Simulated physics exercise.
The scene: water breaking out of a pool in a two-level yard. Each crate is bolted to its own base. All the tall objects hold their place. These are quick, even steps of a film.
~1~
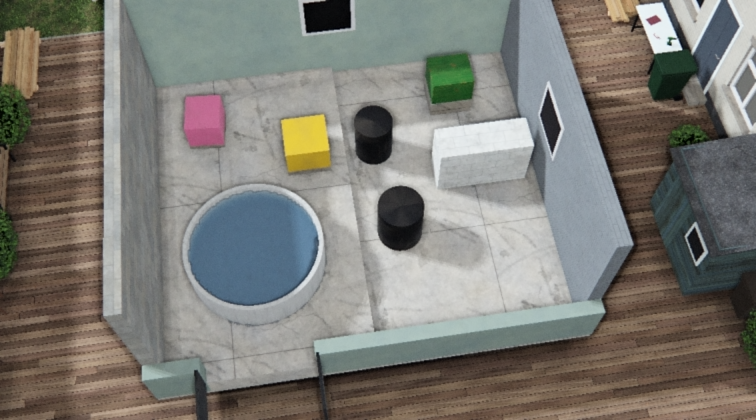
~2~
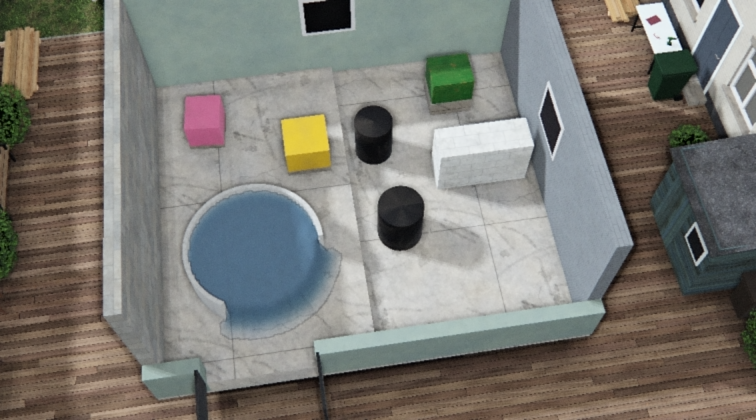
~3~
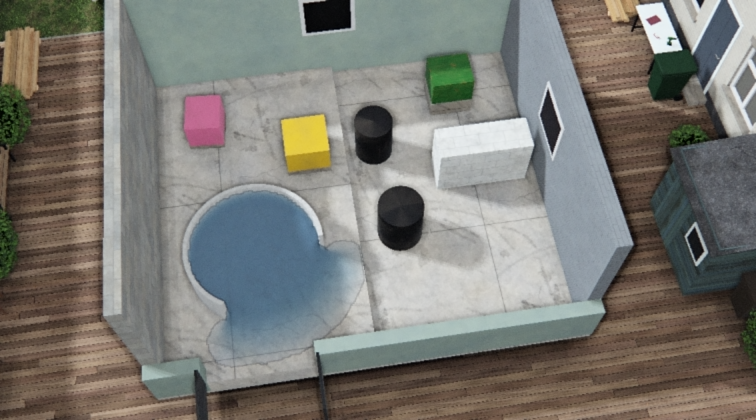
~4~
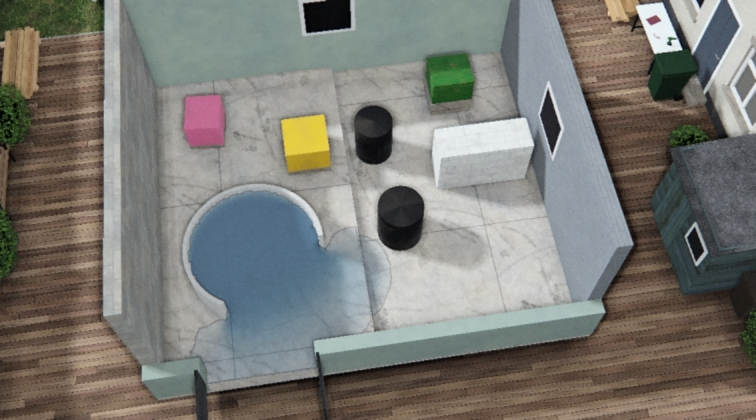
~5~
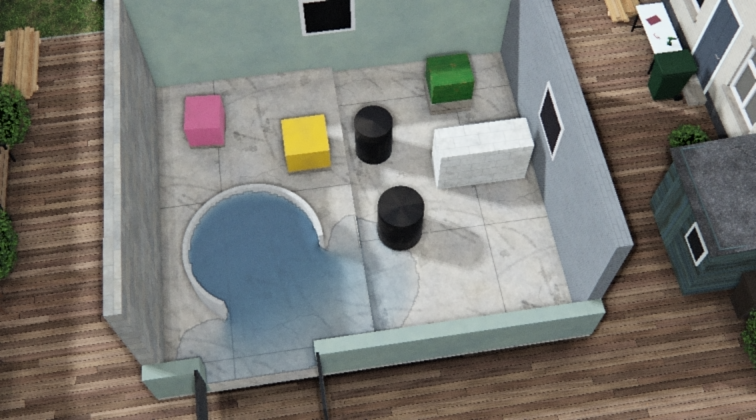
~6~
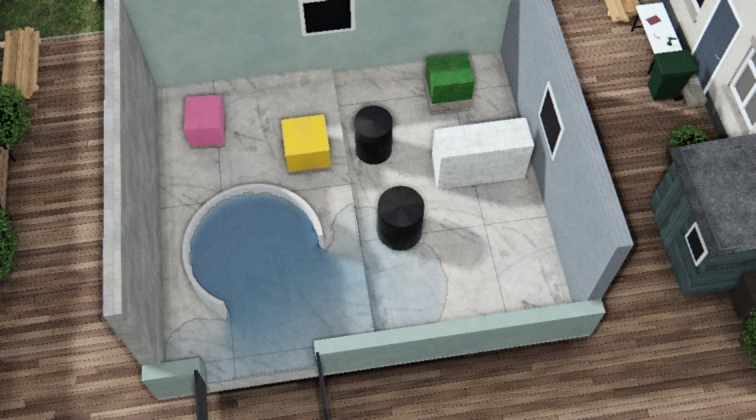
A round blue pool with a pale rim sits at the left of a walled, marble-tiled yard, seen from high above by a still camera. Pink and yellow blocks stand behind it, with two black cylinders, a green block and a white box to the right. The pool's lower-right rim opens and water pours out, spreading toward the front, then thinly rightward below the nearer cylinder.
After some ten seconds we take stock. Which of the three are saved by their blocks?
In the end: The pink crate escapes dry; the yellow crate escapes dry; the green crate escapes dry.
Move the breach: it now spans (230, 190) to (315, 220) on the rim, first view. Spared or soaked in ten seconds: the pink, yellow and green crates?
Pink is soaked, yellow is topped, green is spared.
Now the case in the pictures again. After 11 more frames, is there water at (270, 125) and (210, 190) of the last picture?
In turn: Dry, not flooded.
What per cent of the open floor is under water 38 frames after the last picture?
About 50 per cent.
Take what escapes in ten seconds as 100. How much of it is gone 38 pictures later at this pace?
About 95 per cent.
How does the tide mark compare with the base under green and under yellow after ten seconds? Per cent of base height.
About 20 and 0 per cent.
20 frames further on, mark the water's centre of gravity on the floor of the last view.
Near (412, 270).
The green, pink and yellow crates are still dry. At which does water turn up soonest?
That is the green-painted one.
A moment on, water covers 30 % of the floor; the pink crate not reached, the yellow crate not reached, the green crate not reached.
Next, water covers 30 % of the floor; the pink crate not reached, the yellow crate not reached, the green crate not reached.
Then, water covers 40 % of the floor; the pink crate not reached, the yellow crate not reached, the green crate not reached.
Later, water covers 50 % of the floor; the pink crate not reached, the yellow crate not reached, the green crate water round its plinth.
In the end, water covers 60 % of the floor; the pink crate stayed above the water, the yellow crate stayed above the water, the green crate stayed above the water.
